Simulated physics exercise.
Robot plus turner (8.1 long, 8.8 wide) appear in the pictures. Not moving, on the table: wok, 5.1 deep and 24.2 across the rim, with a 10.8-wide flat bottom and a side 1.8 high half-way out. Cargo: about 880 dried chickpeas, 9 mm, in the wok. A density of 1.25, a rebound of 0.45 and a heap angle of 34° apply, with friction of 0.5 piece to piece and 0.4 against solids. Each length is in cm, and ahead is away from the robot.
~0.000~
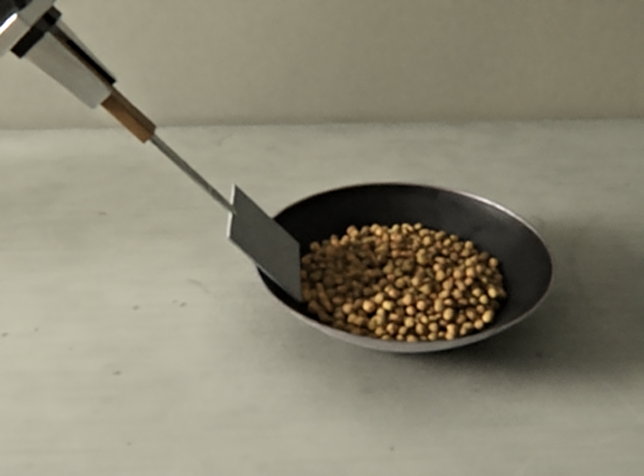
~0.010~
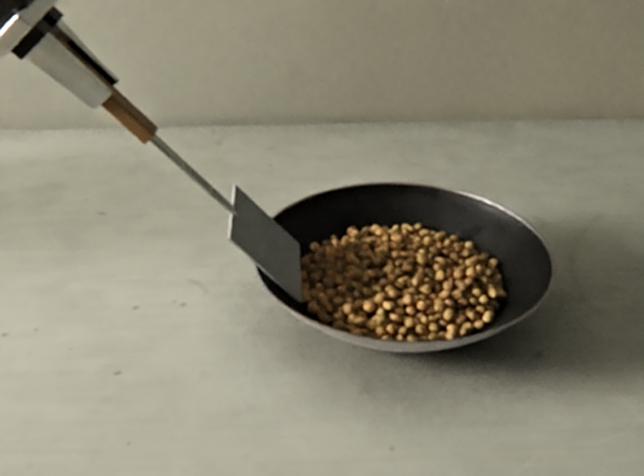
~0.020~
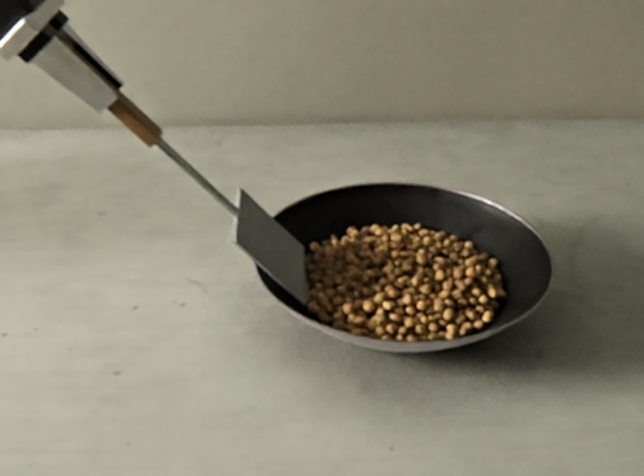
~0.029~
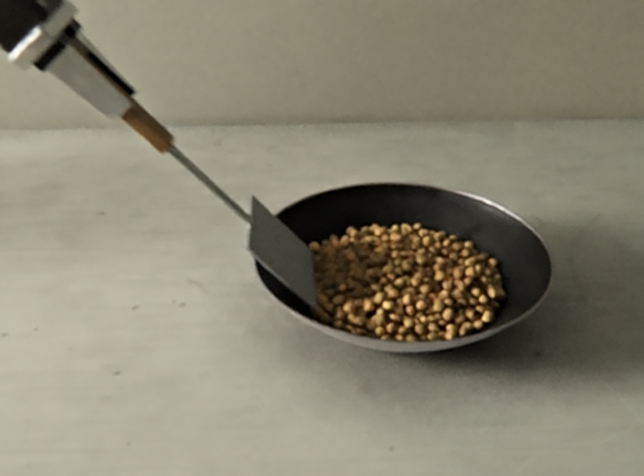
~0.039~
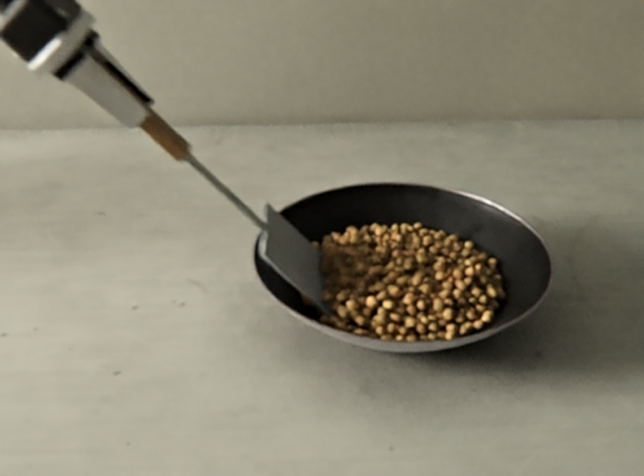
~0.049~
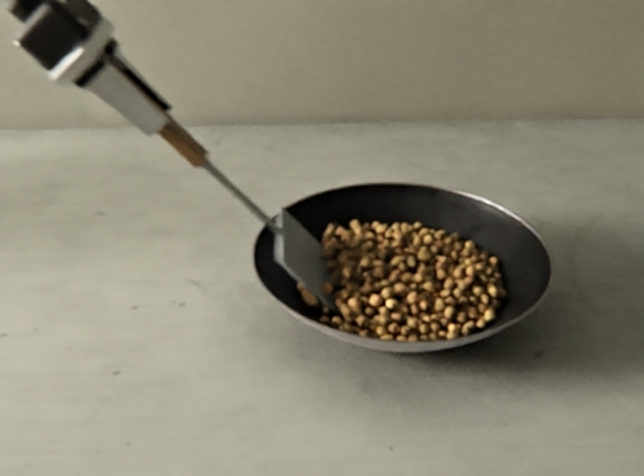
A flat metal turner held by a robot arm started at the left edge of a dark wok on a table, then slid a short way right into the heap of chickpeas, nudging a few.
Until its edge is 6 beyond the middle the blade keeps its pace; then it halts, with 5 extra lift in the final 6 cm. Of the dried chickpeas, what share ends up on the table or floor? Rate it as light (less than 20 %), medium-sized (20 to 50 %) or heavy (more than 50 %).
Rated medium-sized.
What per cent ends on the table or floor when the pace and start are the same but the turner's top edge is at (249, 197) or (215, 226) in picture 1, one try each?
About 35% and 30%.
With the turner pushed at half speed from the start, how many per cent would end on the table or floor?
Roughly 15 per cent, I'd say.
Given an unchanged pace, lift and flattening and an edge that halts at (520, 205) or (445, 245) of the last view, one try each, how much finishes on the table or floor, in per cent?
The two tries give near 50 and near 20 in a hundred.
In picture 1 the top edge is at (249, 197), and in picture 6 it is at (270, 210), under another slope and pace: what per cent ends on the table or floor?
Around 10 per cent finishes on the table or floor.
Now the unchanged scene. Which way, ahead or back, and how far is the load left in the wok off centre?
Roughly 3.0 cm ahead.
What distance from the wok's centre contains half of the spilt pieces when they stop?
About 56 centimetres.
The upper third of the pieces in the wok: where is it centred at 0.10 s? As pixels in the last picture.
It is centred at roughly (426, 256).
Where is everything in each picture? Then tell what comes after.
In the first frame, the turner top edge at (231, 209), sloping 49°; upper third of the load around (404, 275), from x 305 to 500, top at y 225; 877 in the wok.
In the second frame, the turner top edge at (232, 210), sloping 49°; upper third of the load around (403, 275), from x 305 to 500, top at y 225.
In the third frame, the turner top edge at (236, 213), sloping 49°; upper third of the load around (403, 275), from x 300 to 500, top at y 225.
In the fourth frame, the turner top edge at (248, 219), sloping 49°; upper third of the load around (404, 274), from x 300 to 500, top at y 225.
In the fifth frame, the turner top edge at (263, 226), sloping 49°; upper third of the load around (400, 272), from x 300 to 500, top at y 225.
In the sixth frame, the turner top edge at (279, 232), sloping 49°; upper third of the load around (397, 271), from x 300 to 500, top at y 225; 877 in the wok.
After 0.07 s, sloping 49°, highest piece 10 above the table; 876 in the wok, 1 on the blade or in flight.
After 0.10 s, sloping 49°, highest piece 14 above the table; 875 in the wok, 2 on the blade or in flight.
After 0.31 s, sloping 49°, highest piece 18 above the table; 597 in the wok, 90 on the table or floor, 190 on the blade or in flight.
After 1.36 s, sloping 49°, highest piece 5 above the table; 597 in the wok, 280 on the table or floor.
In the end, 597 in the wok, 280 on the table or floor. That is 32 % on the table or floor.
